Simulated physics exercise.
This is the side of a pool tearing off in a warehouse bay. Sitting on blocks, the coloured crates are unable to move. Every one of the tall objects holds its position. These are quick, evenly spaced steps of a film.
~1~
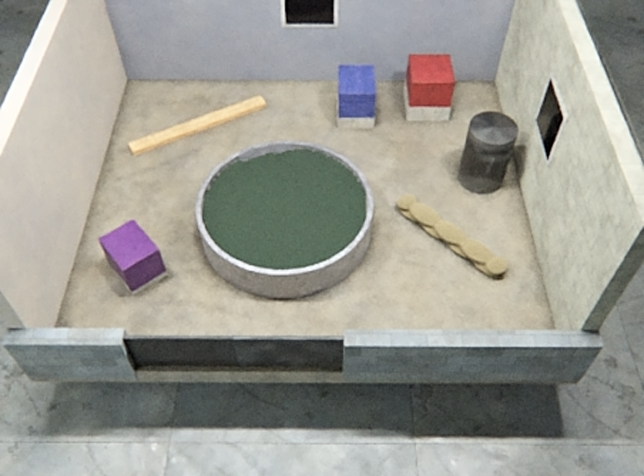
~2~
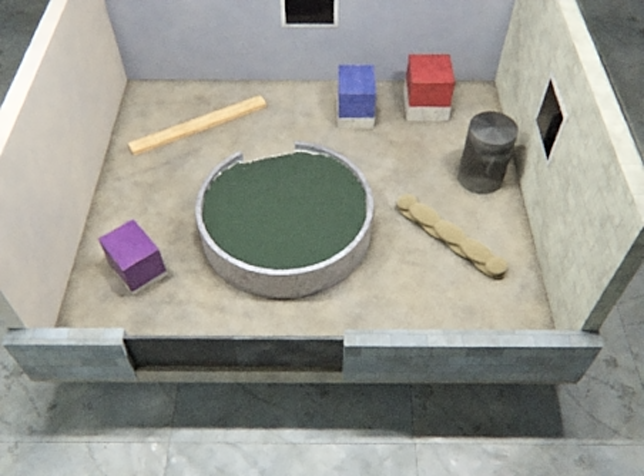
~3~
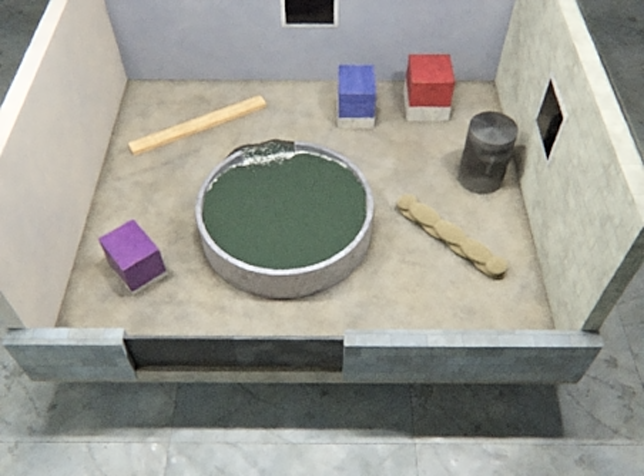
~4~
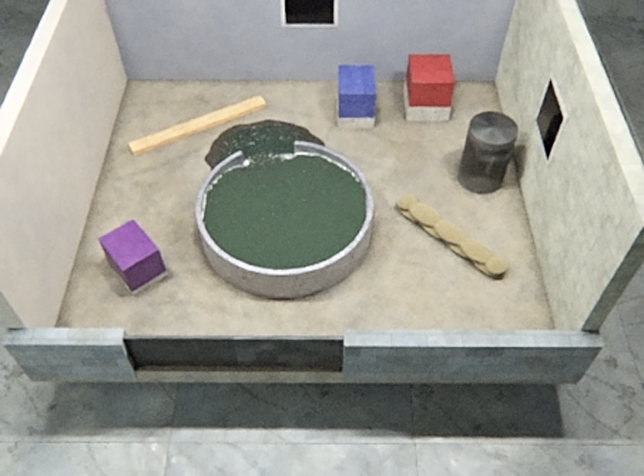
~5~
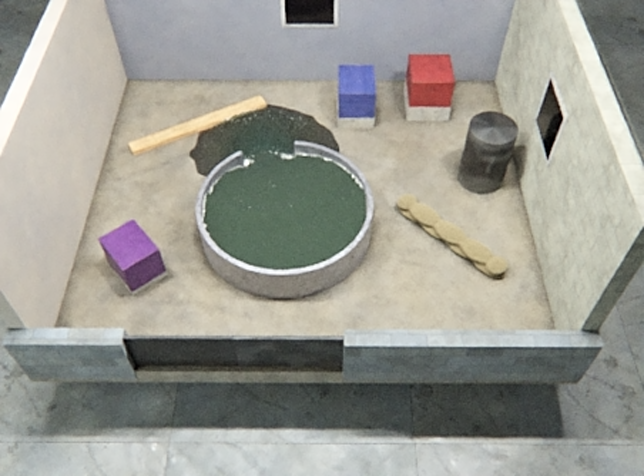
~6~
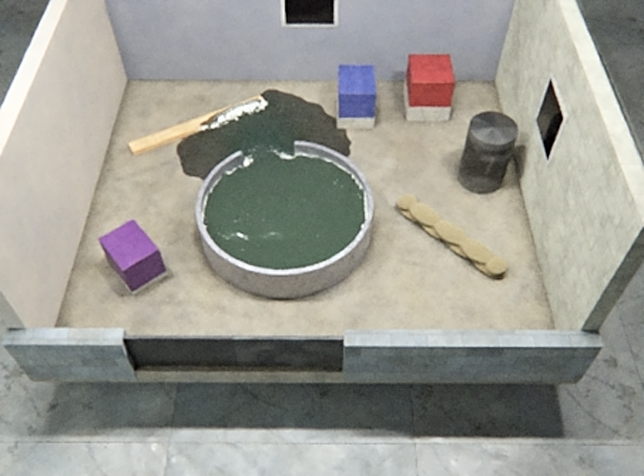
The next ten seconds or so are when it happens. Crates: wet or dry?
Red crate, dry; blue crate, dry; purple crate, wet.
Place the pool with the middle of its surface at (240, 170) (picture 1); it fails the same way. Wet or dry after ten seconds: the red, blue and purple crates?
Here the red crate avoids the flood, the blue crate avoids the flood, and likewise the purple crate gets swamped.
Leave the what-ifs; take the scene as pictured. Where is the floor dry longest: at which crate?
I think it's the purple-painted one.
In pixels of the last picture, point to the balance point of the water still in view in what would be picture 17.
The spot I would choose is (273, 190).
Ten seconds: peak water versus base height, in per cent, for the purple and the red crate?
Around 210 % and 40 %.
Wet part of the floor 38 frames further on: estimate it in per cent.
I'd estimate some 65 per cent.
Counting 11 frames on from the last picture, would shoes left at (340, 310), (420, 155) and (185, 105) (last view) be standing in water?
First spot clear, second spot clear, third spot swamped.
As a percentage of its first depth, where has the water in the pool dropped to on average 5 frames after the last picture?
My best guess is about 80 per cent.
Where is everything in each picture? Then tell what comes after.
Still water in the round tank at (285, 205), in the first frame.
Water pours out on the round tank's far side and has run to a hidden place, in the second frame.
The front is at (238, 151), out from the gap on the round tank's far side, in the third frame.
The front is at (234, 129), out from the gap on the round tank's far side, in the fourth frame.
The front is at (260, 109), out from the gap on the round tank's far side, in the fifth frame.
Water pours out on the round tank's far side and has run to (267, 94), in the sixth frame.
A moment on, water covers 20 % of the floor; the red crate not reached, the blue crate water round its plinth, the purple crate not reached.
Next, water covers 30 % of the floor; the red crate water round its plinth, the blue crate water round its plinth, the purple crate not reached.
Then, water covers 40 % of the floor; the red crate water round its plinth, the blue crate water round its plinth, the purple crate not reached.
Later, water covers 65 % of the floor; the red crate water round its plinth, the blue crate water round its plinth, the purple crate water round its plinth.
In the end, water covers 95 % of the floor; the red crate stayed above the water, the blue crate stayed above the water, the purple crate was topped.
